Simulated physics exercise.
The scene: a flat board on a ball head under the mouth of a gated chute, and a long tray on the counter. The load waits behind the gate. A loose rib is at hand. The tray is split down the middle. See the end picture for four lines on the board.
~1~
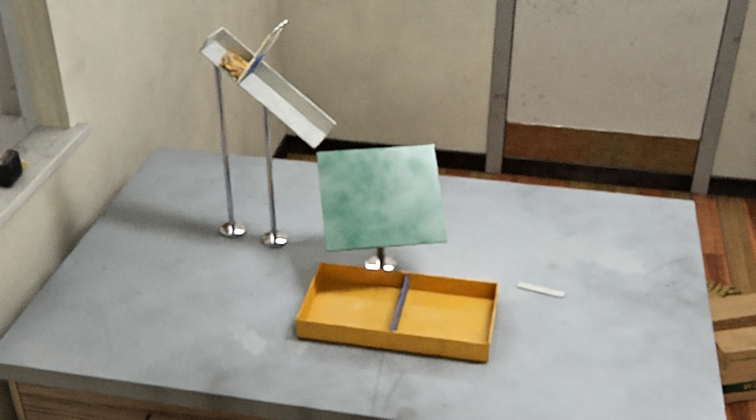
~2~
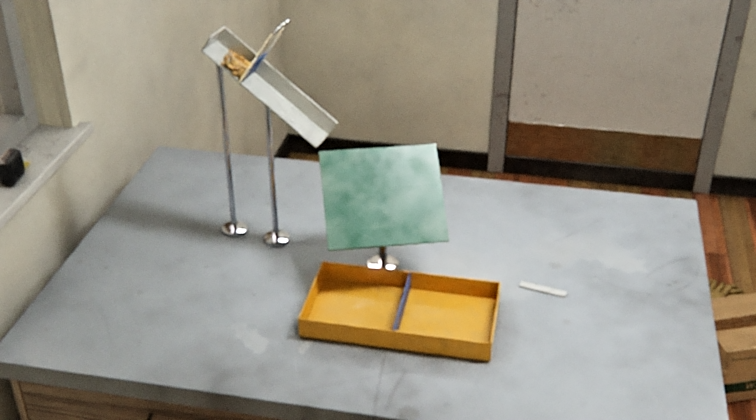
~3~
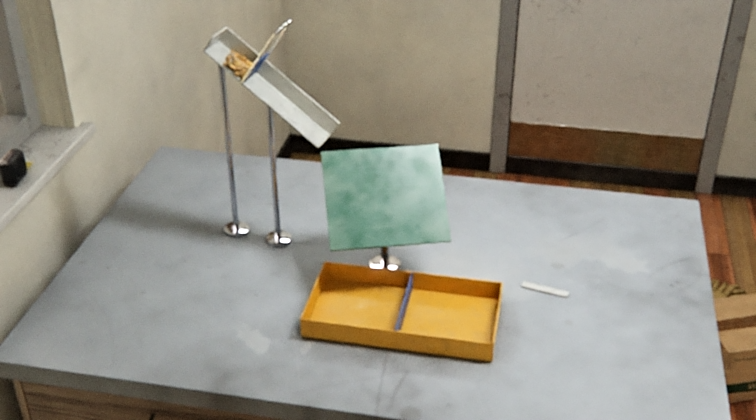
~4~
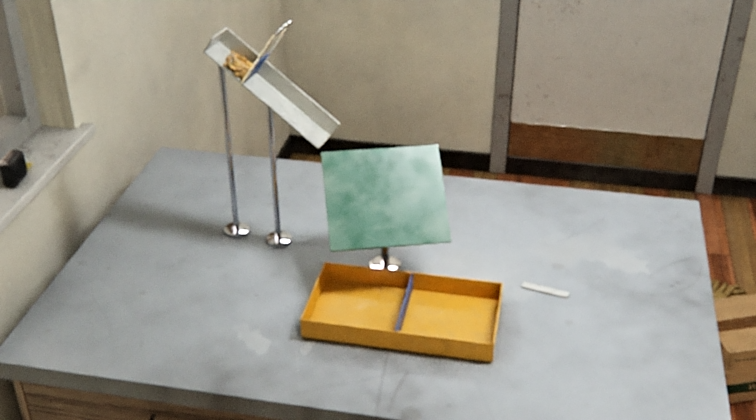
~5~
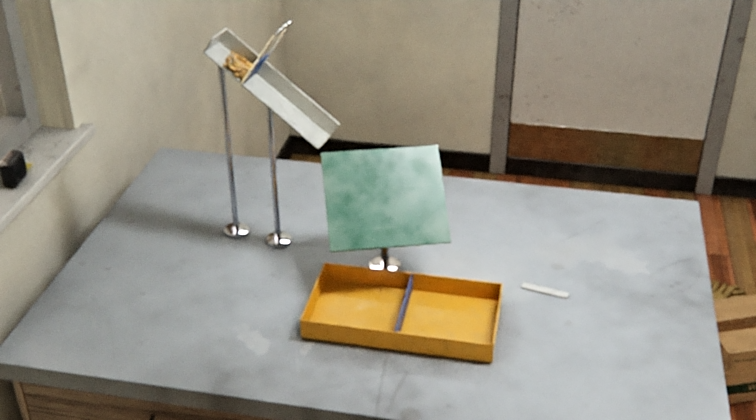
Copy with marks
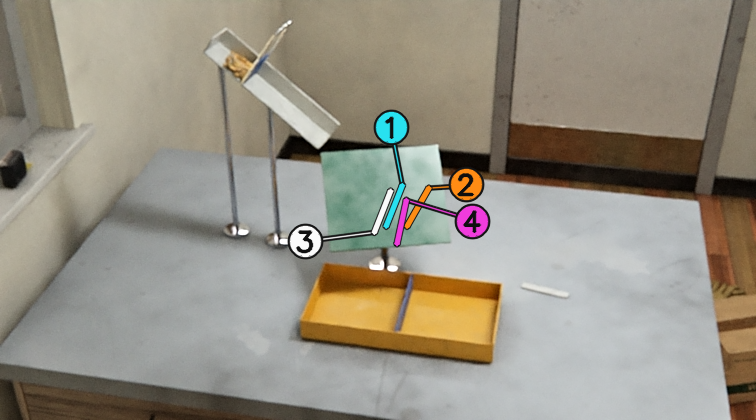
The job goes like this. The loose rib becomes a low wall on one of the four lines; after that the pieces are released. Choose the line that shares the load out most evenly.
2 is best.
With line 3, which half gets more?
More lands on the left.
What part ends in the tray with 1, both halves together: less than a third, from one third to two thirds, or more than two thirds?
More than two thirds.
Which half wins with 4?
More lands on the left.
On the marked copy, line 1 from (402, 185) to (386, 226); line 2 from (428, 188) to (407, 226); line 3 from (390, 191) to (374, 232); line 4 from (406, 200) to (397, 243).
For line 1, of what is caught, nearly all in the left half, a stray few in the right.
For line 2, of what is caught, about a third in the left half, about two thirds in the right.
For line 3, of what is caught, nearly all in the left half, a small part in the right.
For line 4, of what is caught, nearly all in the left half, a stray few in the right.
